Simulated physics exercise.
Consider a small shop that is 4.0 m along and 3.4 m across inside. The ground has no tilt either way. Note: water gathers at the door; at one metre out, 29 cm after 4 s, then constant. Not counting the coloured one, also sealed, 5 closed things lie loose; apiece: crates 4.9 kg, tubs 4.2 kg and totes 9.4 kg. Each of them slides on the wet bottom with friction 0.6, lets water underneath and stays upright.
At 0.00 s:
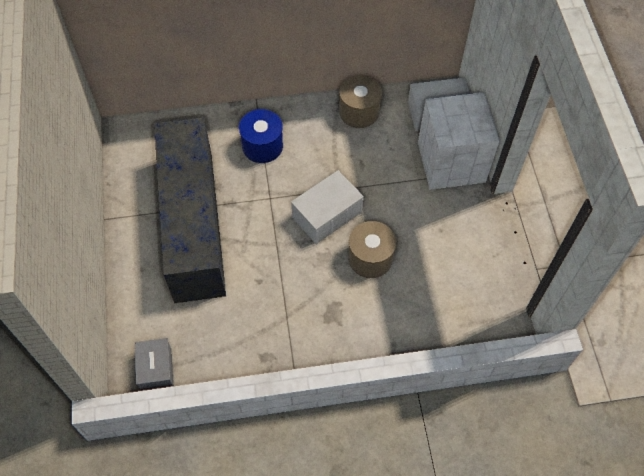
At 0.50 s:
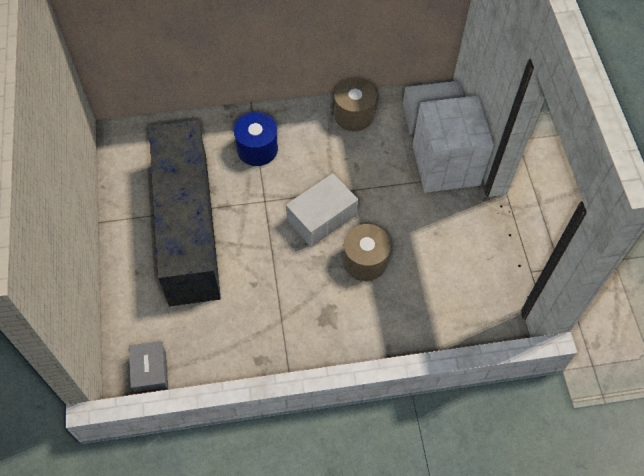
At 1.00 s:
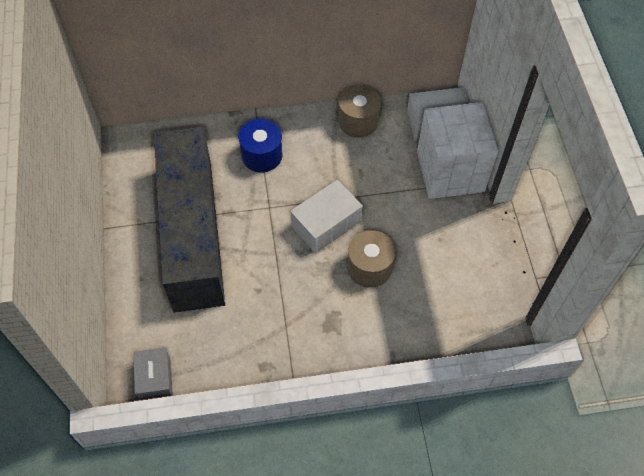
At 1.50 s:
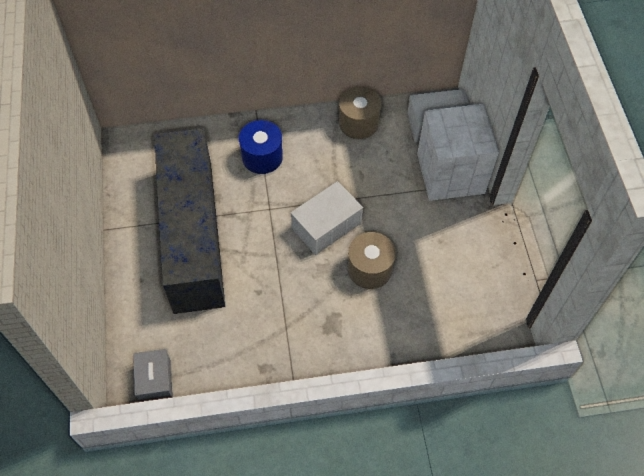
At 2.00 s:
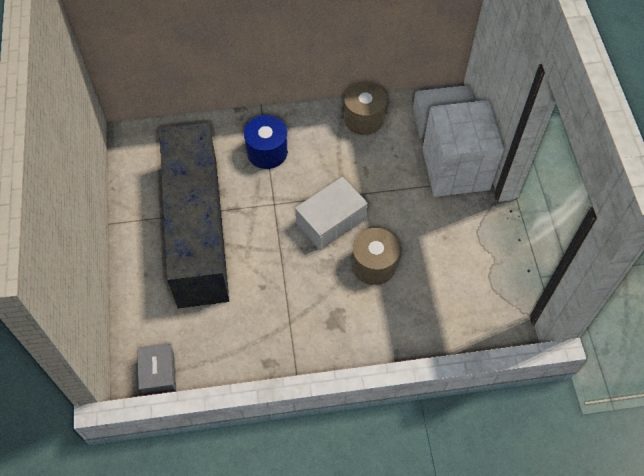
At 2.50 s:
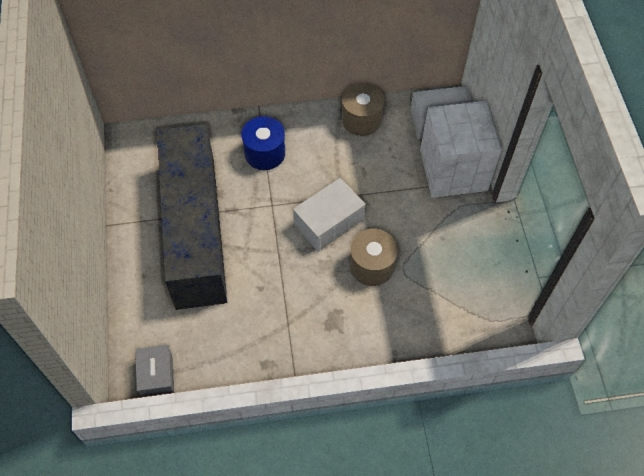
Small roofless shop with tubs and boxes standing still as greenish water surrounds the walls and spreads in through the right-hand doorway.
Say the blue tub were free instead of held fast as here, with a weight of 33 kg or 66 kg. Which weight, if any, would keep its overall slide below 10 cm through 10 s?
Only the heavier one.
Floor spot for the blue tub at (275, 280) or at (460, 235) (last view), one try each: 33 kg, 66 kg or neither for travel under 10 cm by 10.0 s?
The first try gives success with both; the second gives success with heavier only.
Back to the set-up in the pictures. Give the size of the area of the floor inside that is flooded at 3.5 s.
Roughly 4.0 m2.
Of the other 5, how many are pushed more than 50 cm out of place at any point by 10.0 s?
Result: 4.
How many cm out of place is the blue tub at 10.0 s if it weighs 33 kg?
Close to 80 centimetres.
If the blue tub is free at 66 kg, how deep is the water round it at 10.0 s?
18 cm, roughly.
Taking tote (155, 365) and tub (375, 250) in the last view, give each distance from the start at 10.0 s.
300 cm and 250 cm respectively.
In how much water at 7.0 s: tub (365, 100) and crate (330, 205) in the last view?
Roughly 4 and 16 cm.
After 3.5 s the blue tub would be 0 cm from its start with 33 kg and 0 cm from its start with 66 kg; 0 cm of water round it then.
After 4.5 s the blue tub would be 0 cm from its start with 33 kg and 0 cm from its start with 66 kg; 4 cm of water round it then.
After 7.0 s the blue tub would be 0 cm from its start with 33 kg and 0 cm from its start with 66 kg; 12 cm of water round it then.
After 10.0 s the blue tub would be 75 cm from its start with 33 kg and 0 cm from its start with 66 kg; 18 cm of water round it then.
